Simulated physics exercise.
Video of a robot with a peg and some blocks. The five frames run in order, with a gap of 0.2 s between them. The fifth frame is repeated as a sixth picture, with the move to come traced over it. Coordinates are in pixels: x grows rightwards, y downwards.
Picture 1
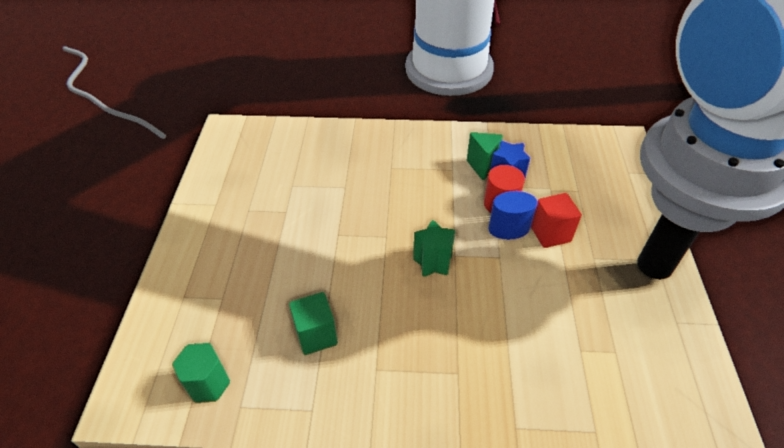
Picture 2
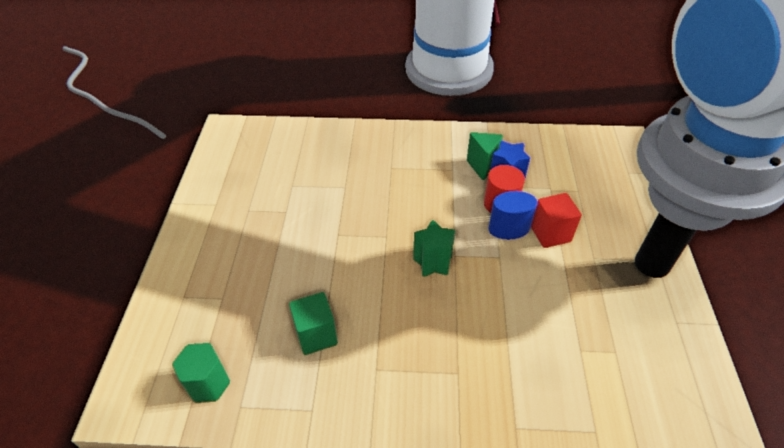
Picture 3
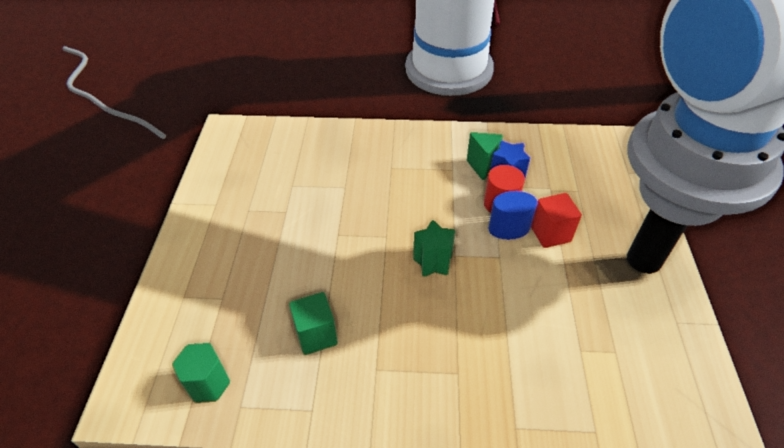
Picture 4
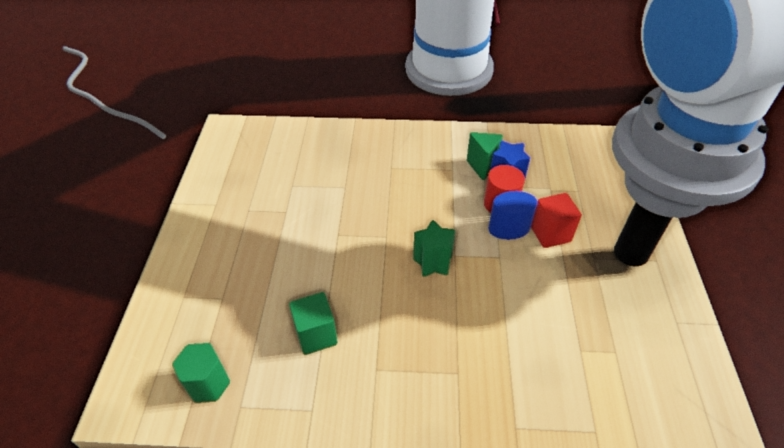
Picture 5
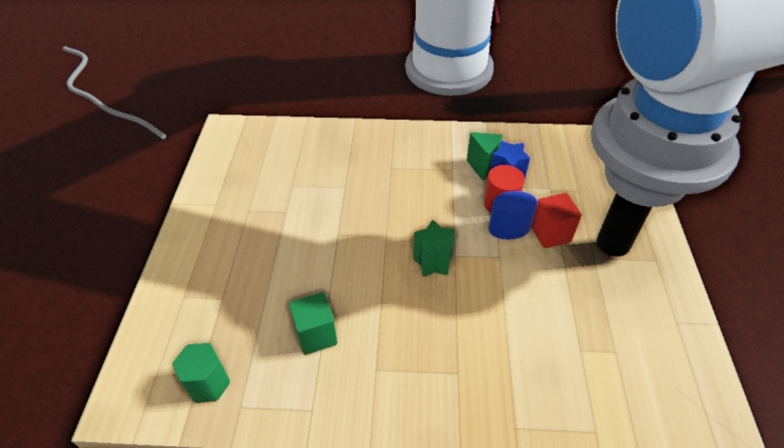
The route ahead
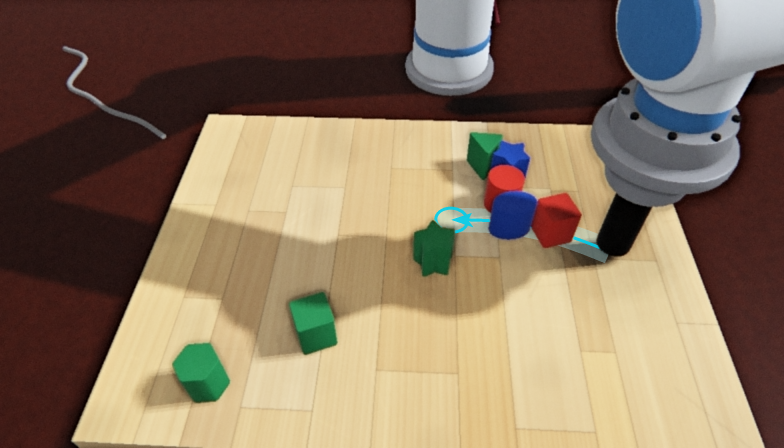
Robot arm sliding a black peg slowly leftward over a wooden board toward a red block, while scattered colored blocks stay still.
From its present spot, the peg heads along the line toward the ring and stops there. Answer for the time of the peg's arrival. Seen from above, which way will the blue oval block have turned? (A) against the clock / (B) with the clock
Letter A.
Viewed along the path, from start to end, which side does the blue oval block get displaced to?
It shifts leftward.
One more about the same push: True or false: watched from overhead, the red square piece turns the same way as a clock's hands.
This is true.
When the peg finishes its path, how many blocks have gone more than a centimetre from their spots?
I foresee three or more blocks being moved.
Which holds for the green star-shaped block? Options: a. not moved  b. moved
Choice a: Not moved.
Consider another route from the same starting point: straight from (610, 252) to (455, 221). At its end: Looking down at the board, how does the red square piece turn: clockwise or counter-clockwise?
From above, clockwise.
Path on the board, from (610, 252) by way of (530, 226) to (452, 220).
The first path, step by step. One third of the way, peg (559, 225); red disc (499, 173); blue oval block (498, 200), turned 45° anticlockwise; red square piece (532, 190), turned 30° clockwise.
Two thirds of the way, peg (505, 214); red disc (470, 154); blue star-shaped block (510, 149), turned 15° clockwise; blue oval block (478, 200), turned 100° anticlockwise; red square piece (493, 173), turned 85° clockwise.
At the end, peg (453, 212); green star-shaped block in place; red disc (460, 147); blue star-shaped block (510, 149), turned 15° clockwise; blue oval block (427, 205), turned 140° anticlockwise; red square piece (471, 170), turned 105° clockwise.
